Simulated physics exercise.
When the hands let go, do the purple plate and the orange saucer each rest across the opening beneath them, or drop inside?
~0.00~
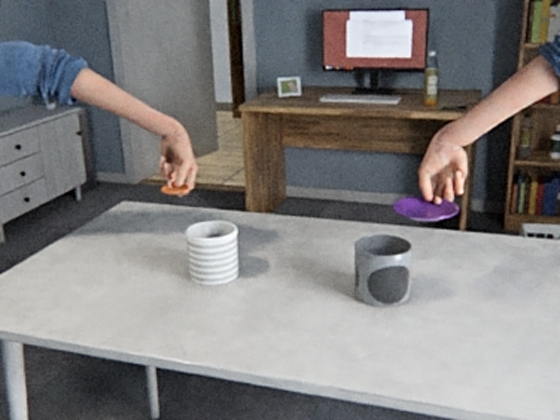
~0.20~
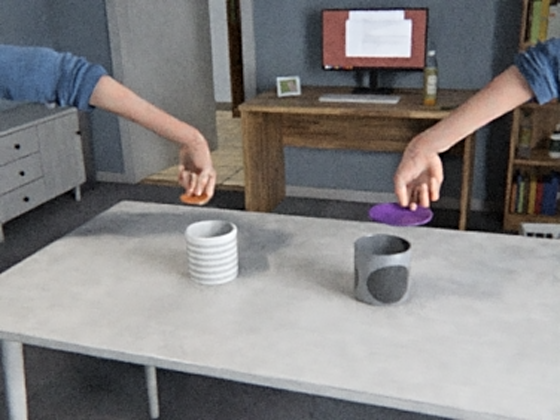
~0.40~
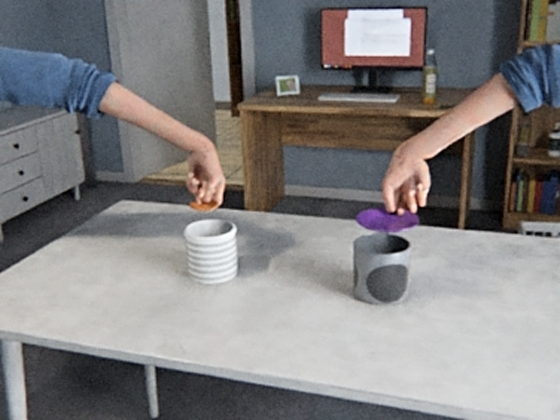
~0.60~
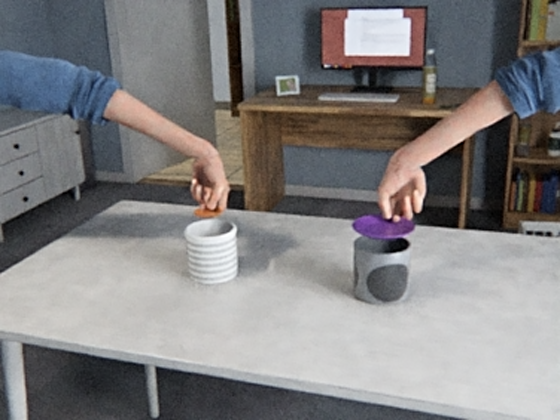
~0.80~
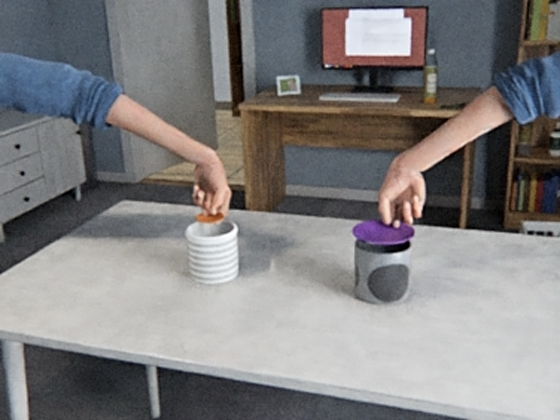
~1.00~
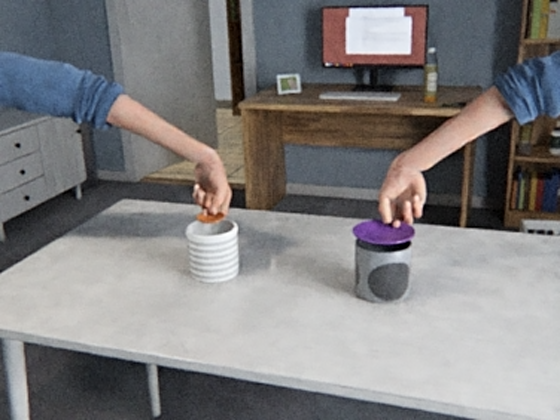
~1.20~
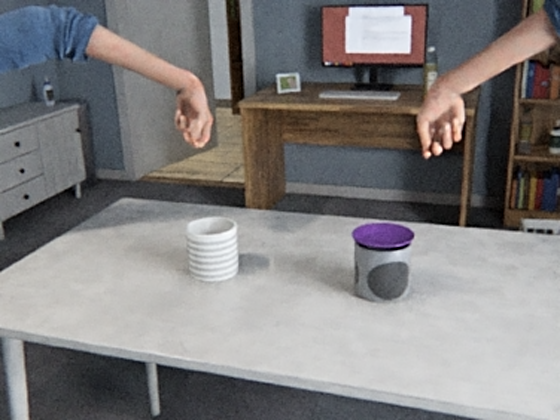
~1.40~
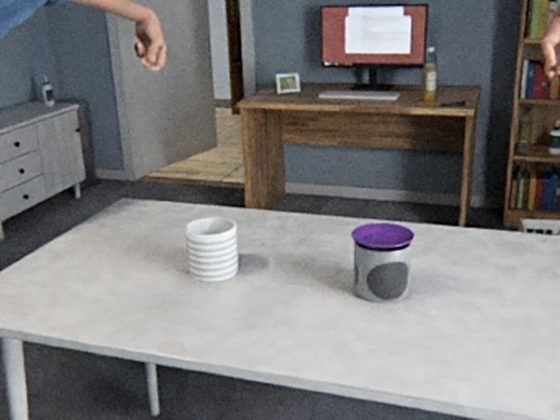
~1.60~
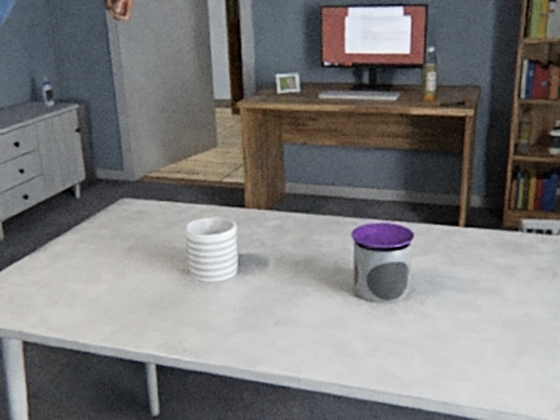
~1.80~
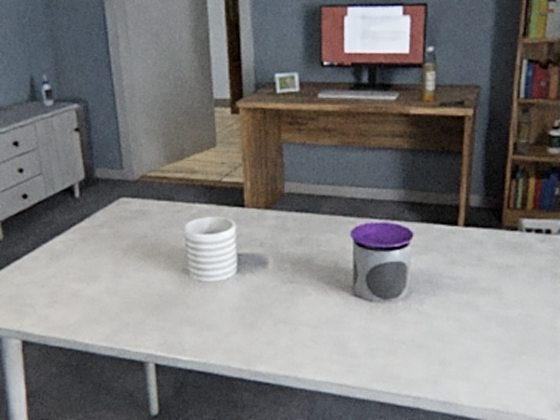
The purple plate stays on top and covers the mug's opening. The orange saucer drops inside the white jar.
